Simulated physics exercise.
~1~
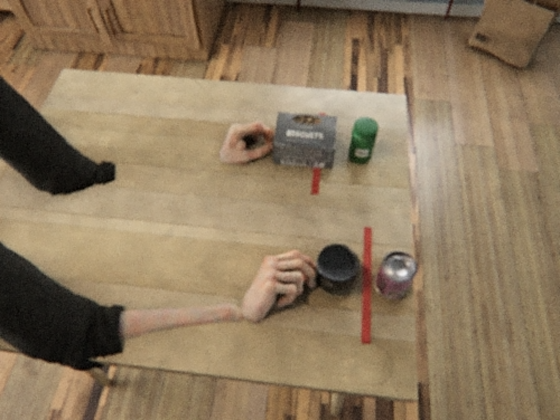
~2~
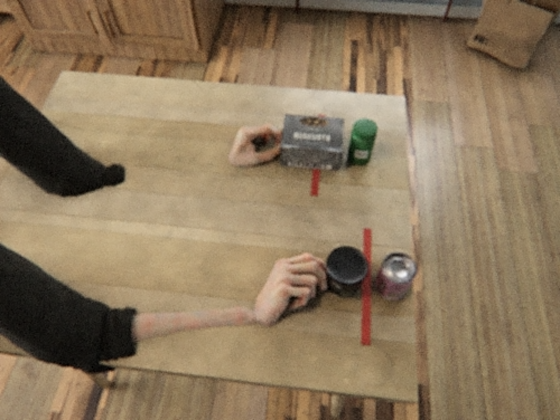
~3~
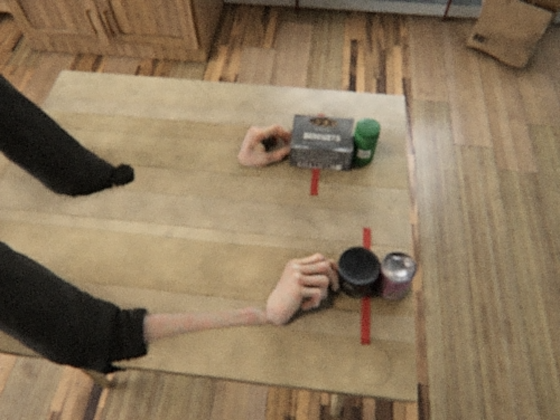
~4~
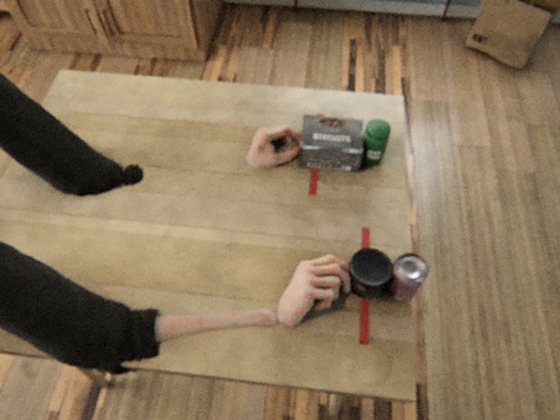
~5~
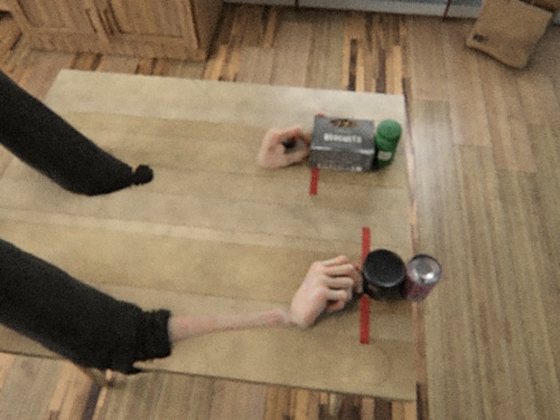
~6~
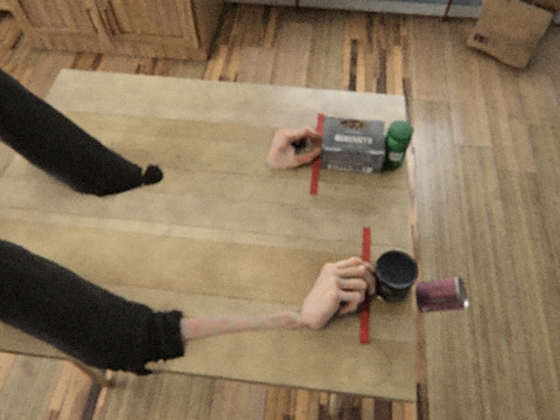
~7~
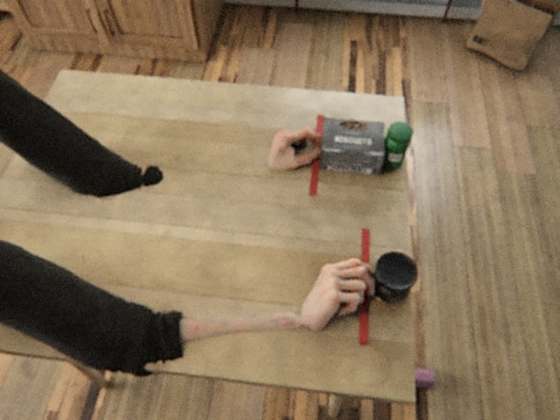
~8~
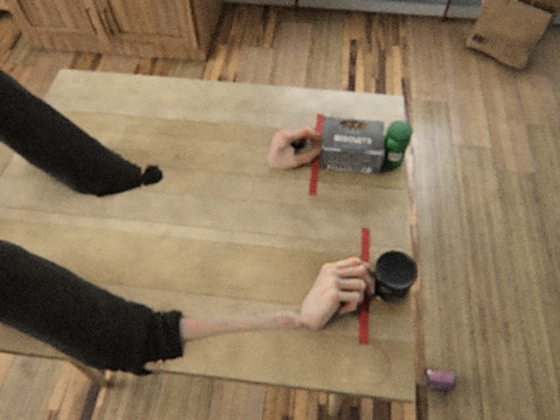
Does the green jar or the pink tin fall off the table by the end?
Yes, the pink tin goes over the edge and ends up on the floor. The green jar stays upright on the table.
Two hands slid a black tin and a grey box rightward along a wooden table, pushing a pink tin and a green jar ahead of them. The pink tin toppled off the edge onto the floor, while the green jar stayed standing near the edge.
